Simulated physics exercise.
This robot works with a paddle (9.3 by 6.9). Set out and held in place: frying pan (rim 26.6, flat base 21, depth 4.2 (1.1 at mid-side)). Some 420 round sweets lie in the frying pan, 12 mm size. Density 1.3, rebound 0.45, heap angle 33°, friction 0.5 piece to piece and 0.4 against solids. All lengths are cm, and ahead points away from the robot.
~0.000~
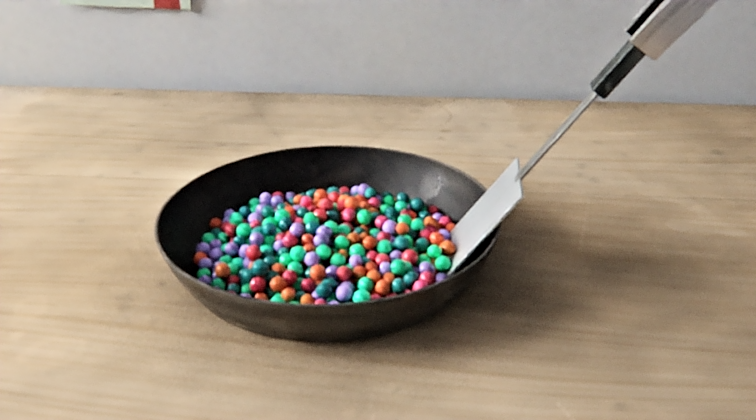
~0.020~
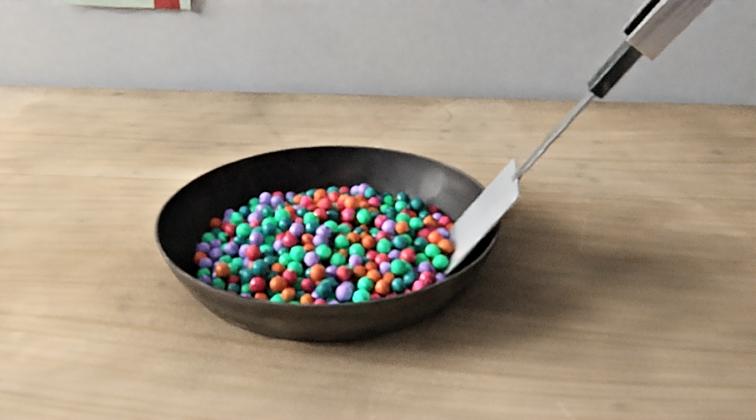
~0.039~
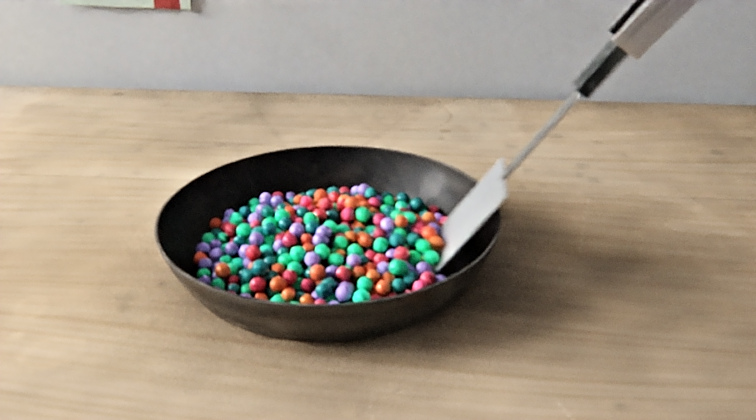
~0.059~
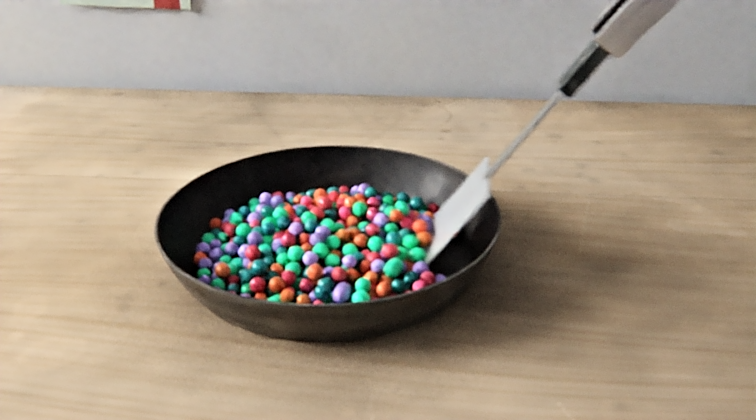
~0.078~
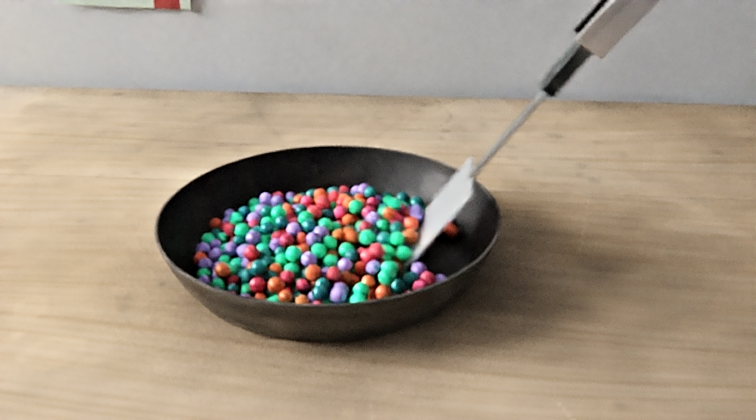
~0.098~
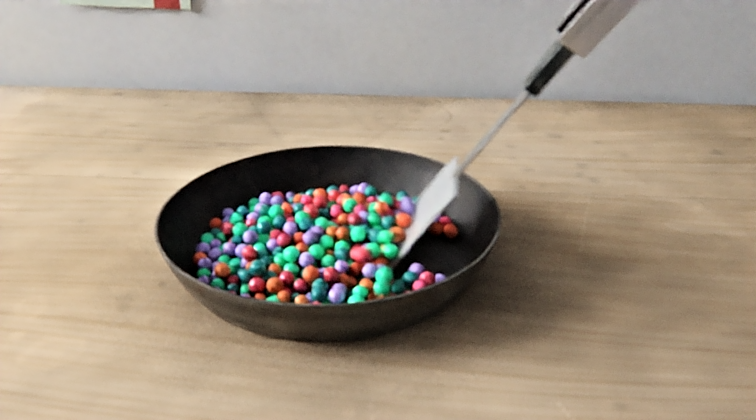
A dark frying pan sits on a pale wooden table before a light grey wall, seen from slightly above by a still camera. Small round sweets in green, purple, red and orange fill it, and a pale paddle on a thin shaft reaches in from the upper right. The robot's paddle, barely moving at first, sweeps left through the sweets, pushing them together and baring the pan's dark right side, where a few remain.
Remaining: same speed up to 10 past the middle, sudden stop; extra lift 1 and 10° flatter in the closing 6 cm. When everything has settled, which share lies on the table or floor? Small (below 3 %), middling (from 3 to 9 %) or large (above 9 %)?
Answer: Middling; from 3 to 9 % of the round sweets finish on the table or floor.
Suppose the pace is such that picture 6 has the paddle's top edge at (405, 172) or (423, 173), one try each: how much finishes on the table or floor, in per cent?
Some 15 and 15 per cent.
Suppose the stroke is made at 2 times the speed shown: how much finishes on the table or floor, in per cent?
About 20 per cent.
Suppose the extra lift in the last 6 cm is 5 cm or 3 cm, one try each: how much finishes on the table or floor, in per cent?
About 10 and 10 per cent.
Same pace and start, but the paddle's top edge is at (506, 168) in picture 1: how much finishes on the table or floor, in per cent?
Some 10 per cent.
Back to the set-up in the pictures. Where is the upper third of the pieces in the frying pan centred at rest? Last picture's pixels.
Near (211, 219).
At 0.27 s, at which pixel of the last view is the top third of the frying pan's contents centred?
At about (250, 221).
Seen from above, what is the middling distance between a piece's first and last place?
Roughly 3 cm.
By 0.18 s, sloping 54°, highest piece 6 above the table; 421 in the frying pan.
By 0.27 s, sloping 50°, highest piece 6 above the table; 421 in the frying pan.
By 0.51 s, sloping 44°, highest piece 6 above the table; 396 in the frying pan, 23 on the table or floor, 2 on the blade or in flight.
By 1.56 s, sloping 44°, highest piece 5 above the table; 396 in the frying pan, 25 on the table or floor.
Final count, 396 in the frying pan, 25 on the table or floor. That is 6 % on the table or floor.
